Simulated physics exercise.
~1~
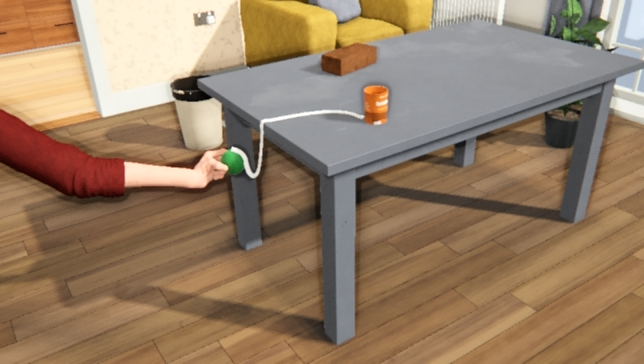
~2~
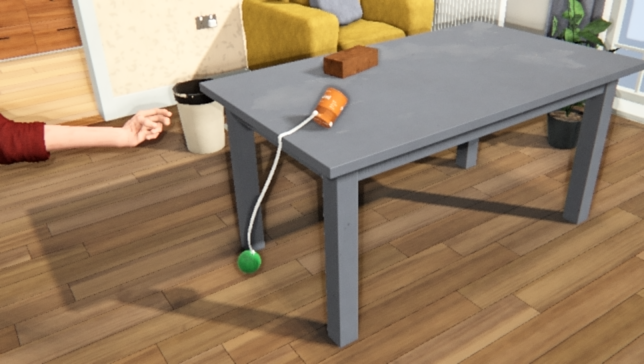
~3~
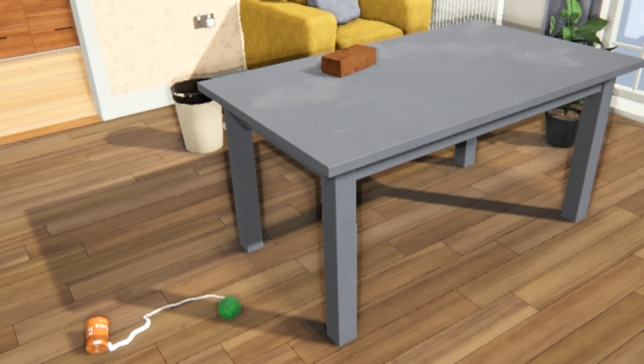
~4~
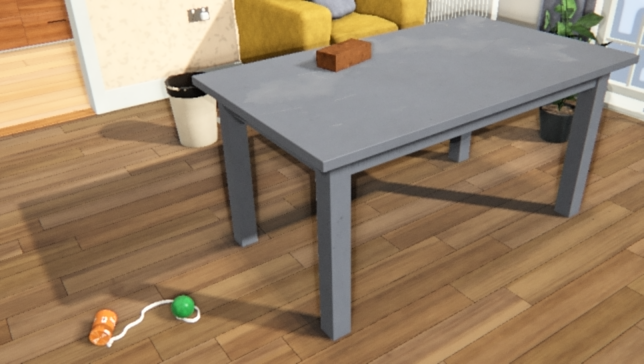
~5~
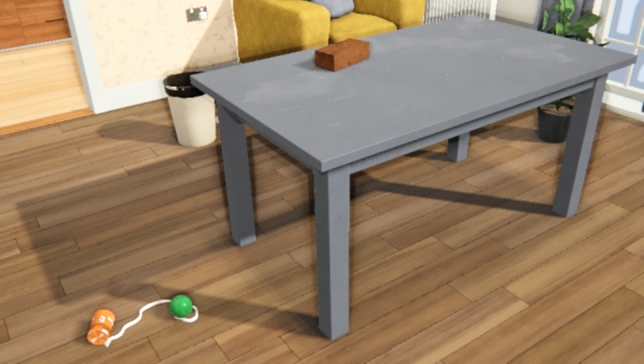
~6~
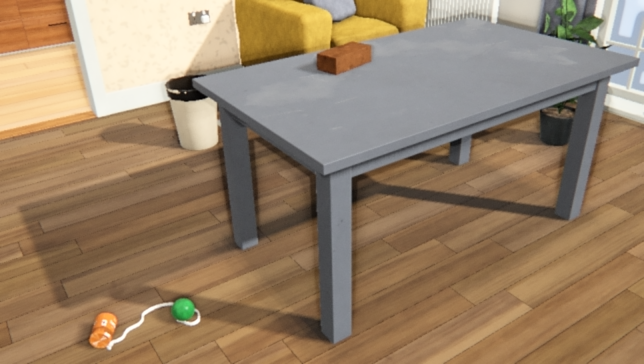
The footage shows a hand holding a green ball-like object tied by a white ribbon to an orange cup on a gray table beside a brick. The hand lets go, the green object drops, and the cup tips and follows; both end on the floor, the brick unmoved.
